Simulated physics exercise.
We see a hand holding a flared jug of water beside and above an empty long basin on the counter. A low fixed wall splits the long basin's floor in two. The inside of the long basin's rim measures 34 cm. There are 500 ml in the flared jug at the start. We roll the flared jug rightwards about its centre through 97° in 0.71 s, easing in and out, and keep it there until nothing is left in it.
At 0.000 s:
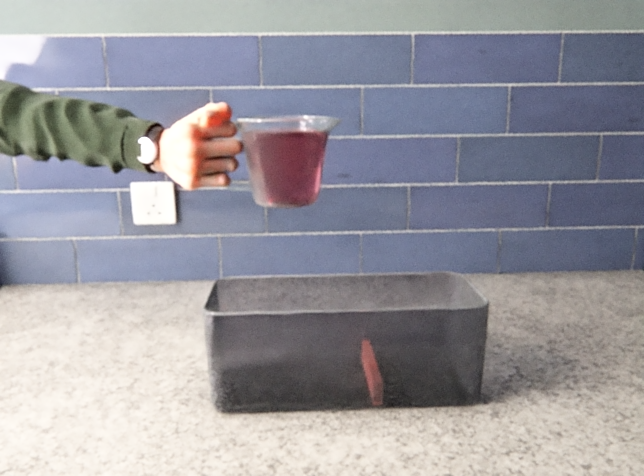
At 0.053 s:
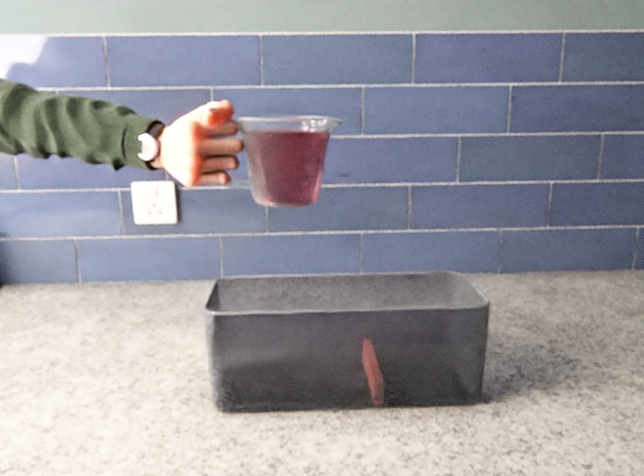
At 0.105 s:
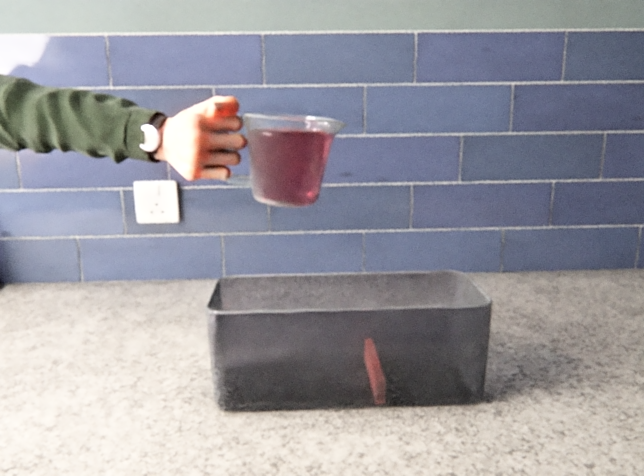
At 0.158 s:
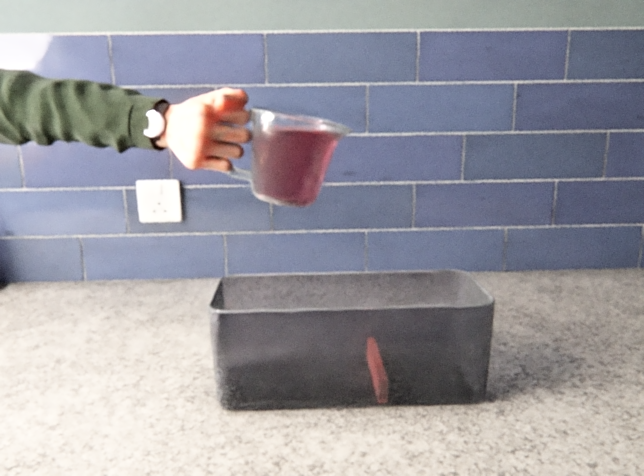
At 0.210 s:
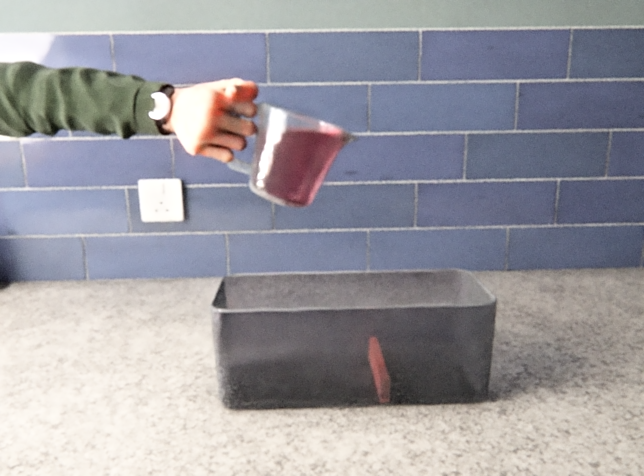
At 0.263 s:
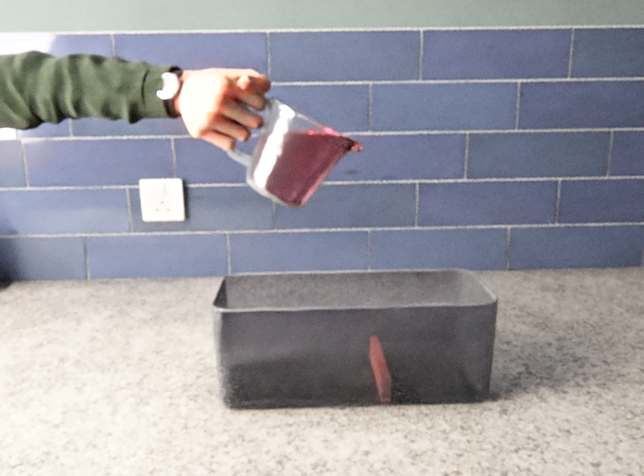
A hand in a green sleeve held a clear jug of reddish liquid above a long dark basin on the counter, then tilted it rightwards until the liquid reached the lip.
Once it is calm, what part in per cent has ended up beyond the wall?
About 84 per cent ends up there.
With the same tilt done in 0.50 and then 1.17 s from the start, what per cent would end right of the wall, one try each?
It comes to 85 per cent, and then 85 per cent.
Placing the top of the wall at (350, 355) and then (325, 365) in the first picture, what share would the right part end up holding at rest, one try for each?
I'd put it at about 90 per cent for the first and about 85 per cent for the second.
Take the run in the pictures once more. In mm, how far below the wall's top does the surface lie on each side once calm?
Close to 28 mm left and close to 4 mm right.
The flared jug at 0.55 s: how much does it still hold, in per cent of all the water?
Remaining: Near 50 % of the total.
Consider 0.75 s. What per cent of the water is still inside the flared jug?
Some 10 per cent.
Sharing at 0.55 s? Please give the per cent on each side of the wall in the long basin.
0 per cent left and 16 right, roughly.
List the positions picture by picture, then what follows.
In the first picture, tilt 0°; pouring edge (342, 119); surface from (244, 132) to (327, 131); the long basin's rim runs from (210, 296) to (475, 289); the wall's top is at (371, 361).
In the second picture, tilt 1°; pouring edge (344, 120); surface from (245, 131) to (329, 131).
In the third picture, tilt 5°; pouring edge (348, 123); surface from (249, 129) to (332, 131).
In the fourth picture, tilt 11°; pouring edge (354, 129); surface from (255, 129) to (339, 133).
In the fifth picture, tilt 20°; pouring edge (359, 138); surface from (260, 131) to (349, 134).
In the sixth picture, tilt 29°; pouring edge (362, 149); surface from (261, 136) to (354, 140); 1 per cent is over the edge.
After 0.55 s the tilt is 85° and 51 per cent is still to pour, 0 is left of the wall and 17 right of it.
After 0.75 s the tilt is 97° and 11 per cent is still to pour, 5 is left of the wall and 65 right of it.
After 0.97 s the tilt is 97° and 1 per cent is still to pour, 10 is left of the wall and 84 right of it.
After 1.21 s the tilt is 97° and 0 per cent is still to pour, 12 is left of the wall and 86 right of it.
In the end 13 per cent lies left of the wall, 84 right of it and 2 outside.
